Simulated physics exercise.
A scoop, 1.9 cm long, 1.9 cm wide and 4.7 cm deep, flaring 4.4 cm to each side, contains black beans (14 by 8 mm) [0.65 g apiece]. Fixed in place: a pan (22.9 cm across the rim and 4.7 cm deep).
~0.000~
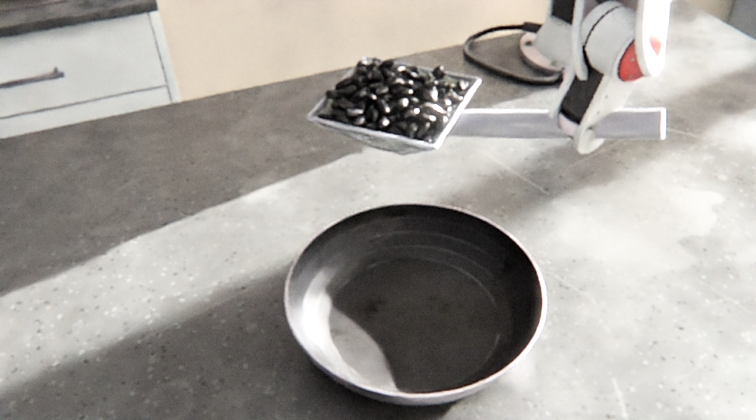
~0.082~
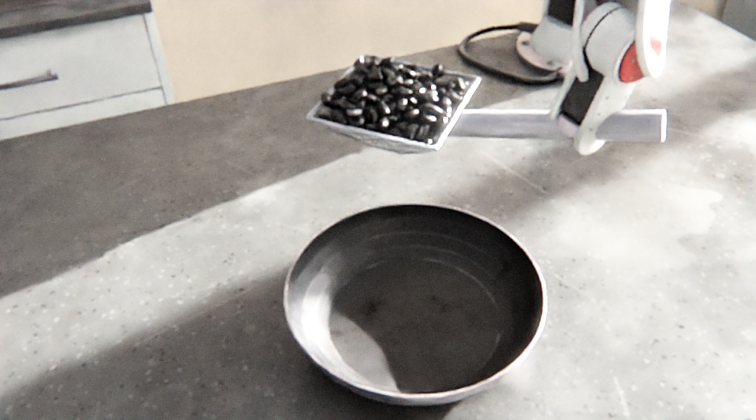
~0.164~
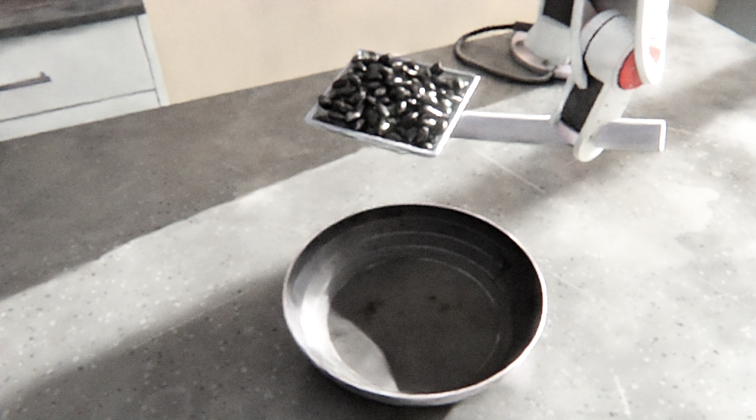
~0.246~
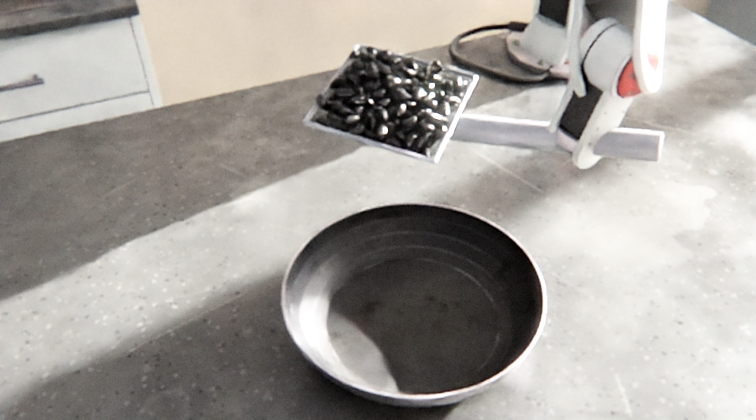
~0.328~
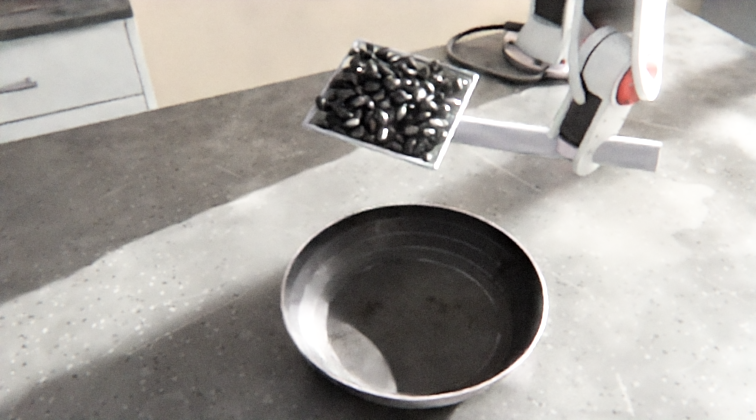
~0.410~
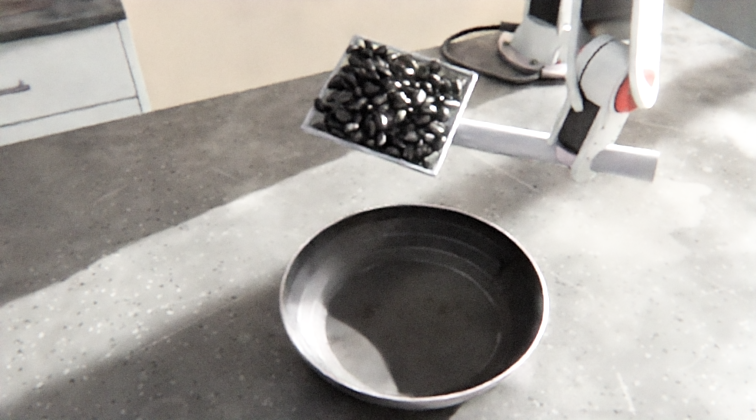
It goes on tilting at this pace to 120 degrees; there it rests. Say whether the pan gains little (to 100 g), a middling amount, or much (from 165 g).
Load: Much.
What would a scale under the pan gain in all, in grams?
Some 200 g.
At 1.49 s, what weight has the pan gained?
Roughly 190 g.
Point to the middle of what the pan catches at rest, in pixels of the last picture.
At about (427, 334).
After 1.00 s, tilt 54 degrees; 9 g in the pan, scoop holds 85 %.
Then, at 1.49 s, tilt 82 degrees; 191 g in the pan, scoop holds 0 %.
Then, at 1.94 s, tilt 108 degrees; 197 g in the pan, scoop holds 0 %.
Then, at 2.37 s, tilt 120 degrees; 197 g in the pan, scoop holds 0 %.
In the end, at 2.6 s, 197 g in the pan, scoop holds 0 %.
